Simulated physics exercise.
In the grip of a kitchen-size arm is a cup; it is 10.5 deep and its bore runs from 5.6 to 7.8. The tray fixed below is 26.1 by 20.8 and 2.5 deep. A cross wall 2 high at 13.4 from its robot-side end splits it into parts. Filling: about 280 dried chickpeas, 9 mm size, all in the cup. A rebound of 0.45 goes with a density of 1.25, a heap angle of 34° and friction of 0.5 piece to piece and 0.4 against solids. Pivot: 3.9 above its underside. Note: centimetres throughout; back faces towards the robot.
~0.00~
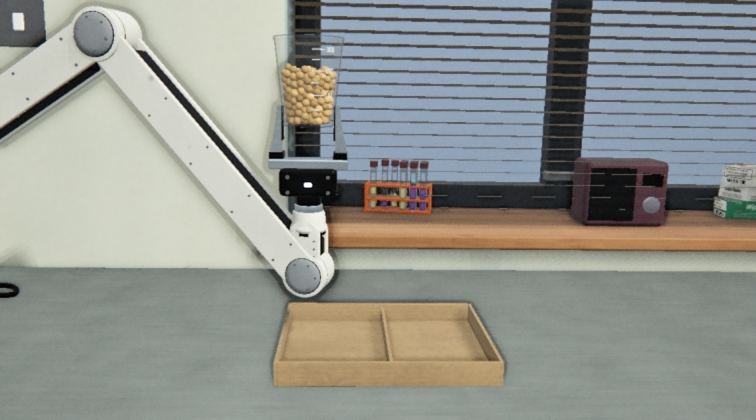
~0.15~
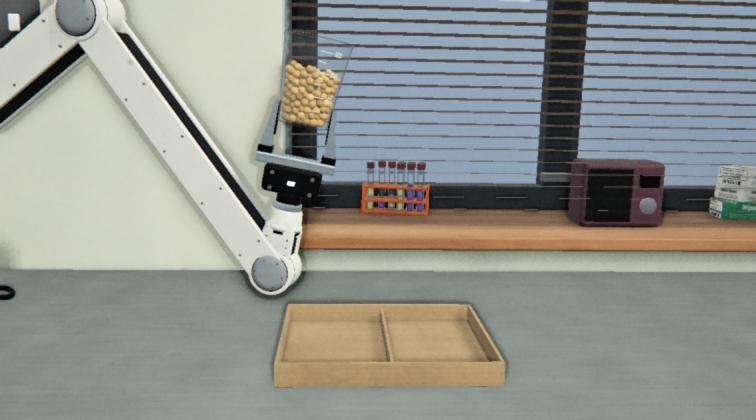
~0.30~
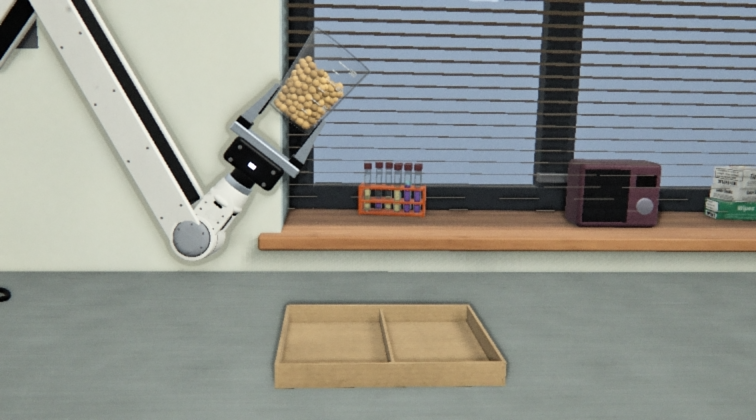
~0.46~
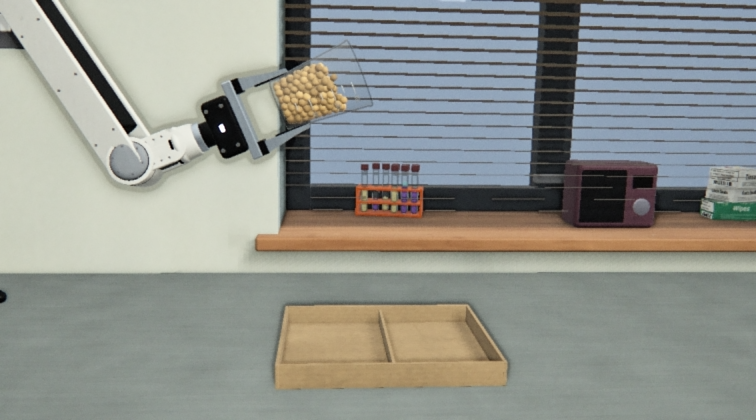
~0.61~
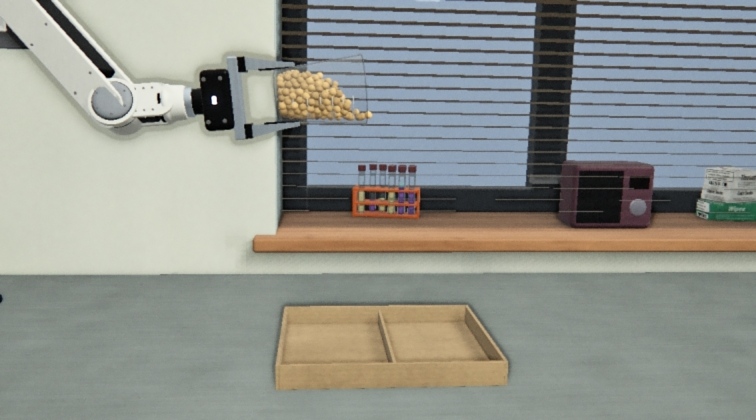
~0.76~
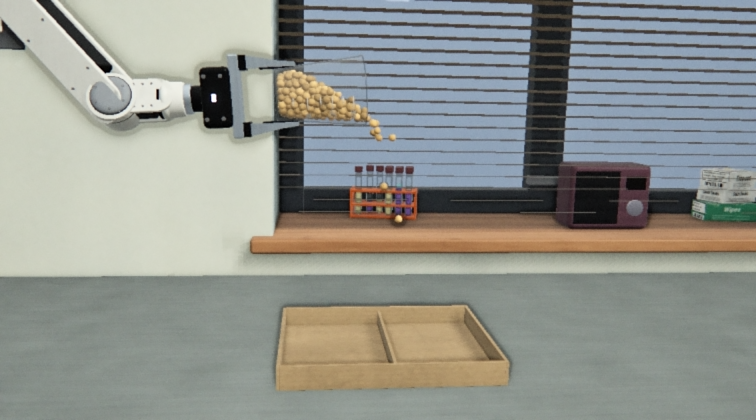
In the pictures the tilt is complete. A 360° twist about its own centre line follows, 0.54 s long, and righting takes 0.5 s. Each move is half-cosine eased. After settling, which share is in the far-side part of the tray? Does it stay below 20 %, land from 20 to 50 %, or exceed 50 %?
It lands from 20 to 50 %.
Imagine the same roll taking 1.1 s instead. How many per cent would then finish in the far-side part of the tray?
In that case around 45 percent.
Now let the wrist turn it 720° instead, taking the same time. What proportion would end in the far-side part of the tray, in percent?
In that case some 30 per cent.
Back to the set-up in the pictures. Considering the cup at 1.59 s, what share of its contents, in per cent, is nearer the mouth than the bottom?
Mouth-half share: Approx. 35 in a hundred.
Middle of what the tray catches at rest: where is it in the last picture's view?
I'd mark it about (448, 345) in the last picture.
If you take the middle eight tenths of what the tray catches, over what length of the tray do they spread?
About 10 centimetres.
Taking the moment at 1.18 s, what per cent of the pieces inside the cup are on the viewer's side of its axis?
Looks like around 30 per cent is in the front half.
After 1.18 s, tipped 86°, highest piece 36 above the table; 230 in the cup, 25 in the far-side part, 29 in flight or on a rim.
After 1.59 s, tipped 32°, highest piece 37 above the table; 185 in the cup, 84 in the far-side part, 4 in the robot-side part, 3 on the table or floor, 8 in flight or on a rim.
After 2.00 s, upright, highest piece 37 above the table; 185 in the cup, 89 in the far-side part, 5 in the robot-side part, 5 on the table or floor.
After 2.70 s, upright, highest piece 37 above the table; 185 in the cup, 89 in the far-side part, 5 in the robot-side part, 5 on the table or floor.
At rest, 185 in the cup, 89 in the far-side part, 5 in the robot-side part, 5 on the table or floor. That is 31 % in the far-side part of the tray.
